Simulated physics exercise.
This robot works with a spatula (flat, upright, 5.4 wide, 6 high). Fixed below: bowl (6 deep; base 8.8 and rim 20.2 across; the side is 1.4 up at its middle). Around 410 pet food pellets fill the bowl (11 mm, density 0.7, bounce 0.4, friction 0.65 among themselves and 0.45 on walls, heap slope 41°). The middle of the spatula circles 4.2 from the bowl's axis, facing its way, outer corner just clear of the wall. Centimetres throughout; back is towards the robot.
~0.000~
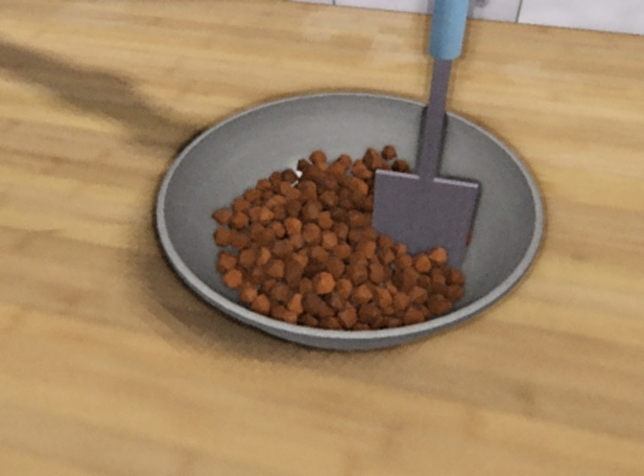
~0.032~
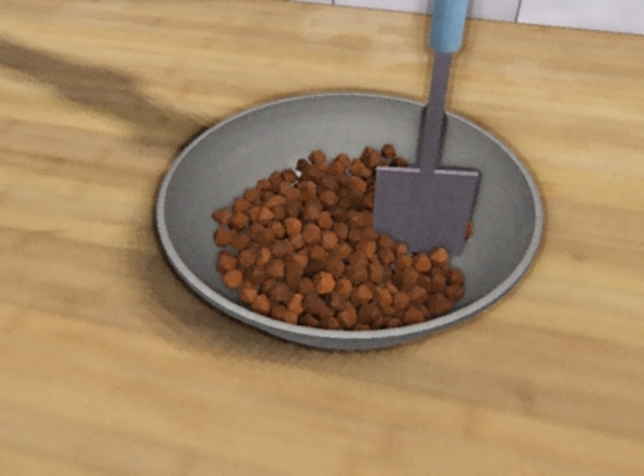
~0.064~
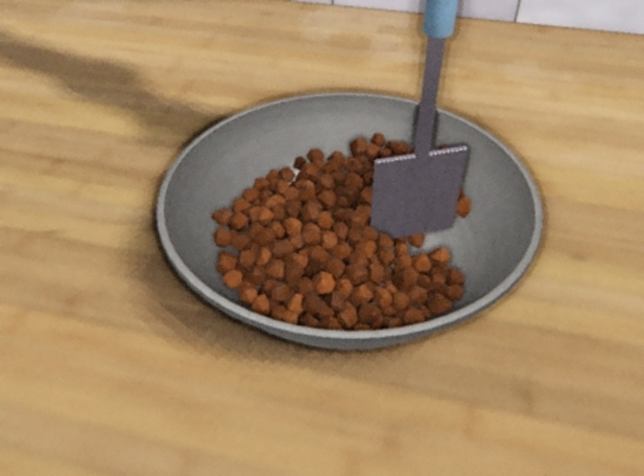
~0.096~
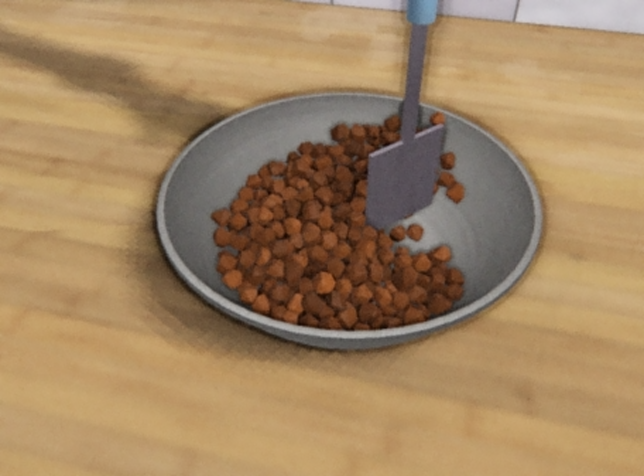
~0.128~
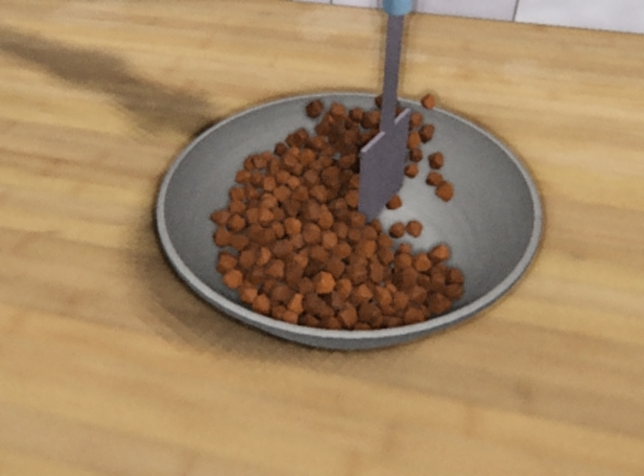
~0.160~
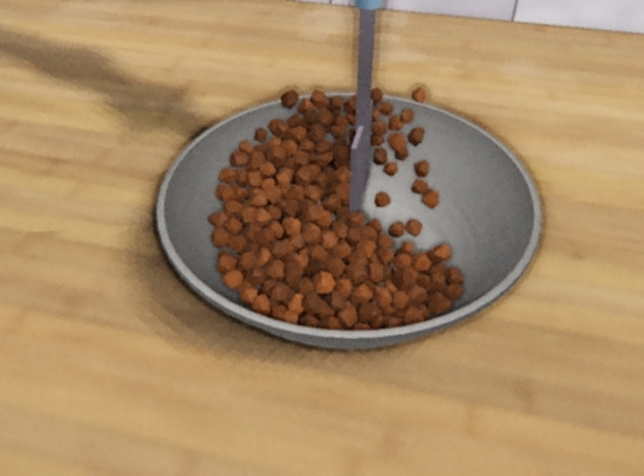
At the start, a spatula with a blue handle stands at the right of a grey bowl of reddish-brown pellets on a wooden surface. It sweeps back and leftward around the bowl, turning edge-on, pushing pellets up toward the back rim and exposing bare bowl behind it.
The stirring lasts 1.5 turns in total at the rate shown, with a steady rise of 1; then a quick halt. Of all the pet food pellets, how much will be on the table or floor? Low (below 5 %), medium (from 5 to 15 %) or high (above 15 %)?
A high share, above 15 %, ends on the table or floor.
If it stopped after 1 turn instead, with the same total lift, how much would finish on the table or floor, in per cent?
In that case some 20 per cent.
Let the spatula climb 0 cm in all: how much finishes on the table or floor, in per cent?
Some 30 per cent.
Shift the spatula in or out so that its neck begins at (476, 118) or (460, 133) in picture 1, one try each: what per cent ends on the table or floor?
Some 0 and 15 per cent.
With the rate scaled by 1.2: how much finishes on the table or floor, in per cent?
About 30 per cent.
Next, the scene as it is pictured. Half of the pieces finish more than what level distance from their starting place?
About 10 cm.
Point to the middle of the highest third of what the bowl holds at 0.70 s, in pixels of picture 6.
At about (350, 127).
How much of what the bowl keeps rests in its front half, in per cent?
Some 55 per cent.
By 0.43 s, 265° round, highest piece 8 above the table; 389 in the bowl, 13 on the table or floor, 10 in flight or on the tool.
By 0.70 s, 80° round, highest piece 9 above the table; 352 in the bowl, 48 on the table or floor, 12 in flight or on the tool.
By 1.03 s, 180° round, highest piece 7 above the table; 316 in the bowl, 96 on the table or floor.
By 1.73 s, 180° round, highest piece 7 above the table; 316 in the bowl, 96 on the table or floor.
Final count, 316 in the bowl, 96 on the table or floor. That is 23 % on the table or floor.
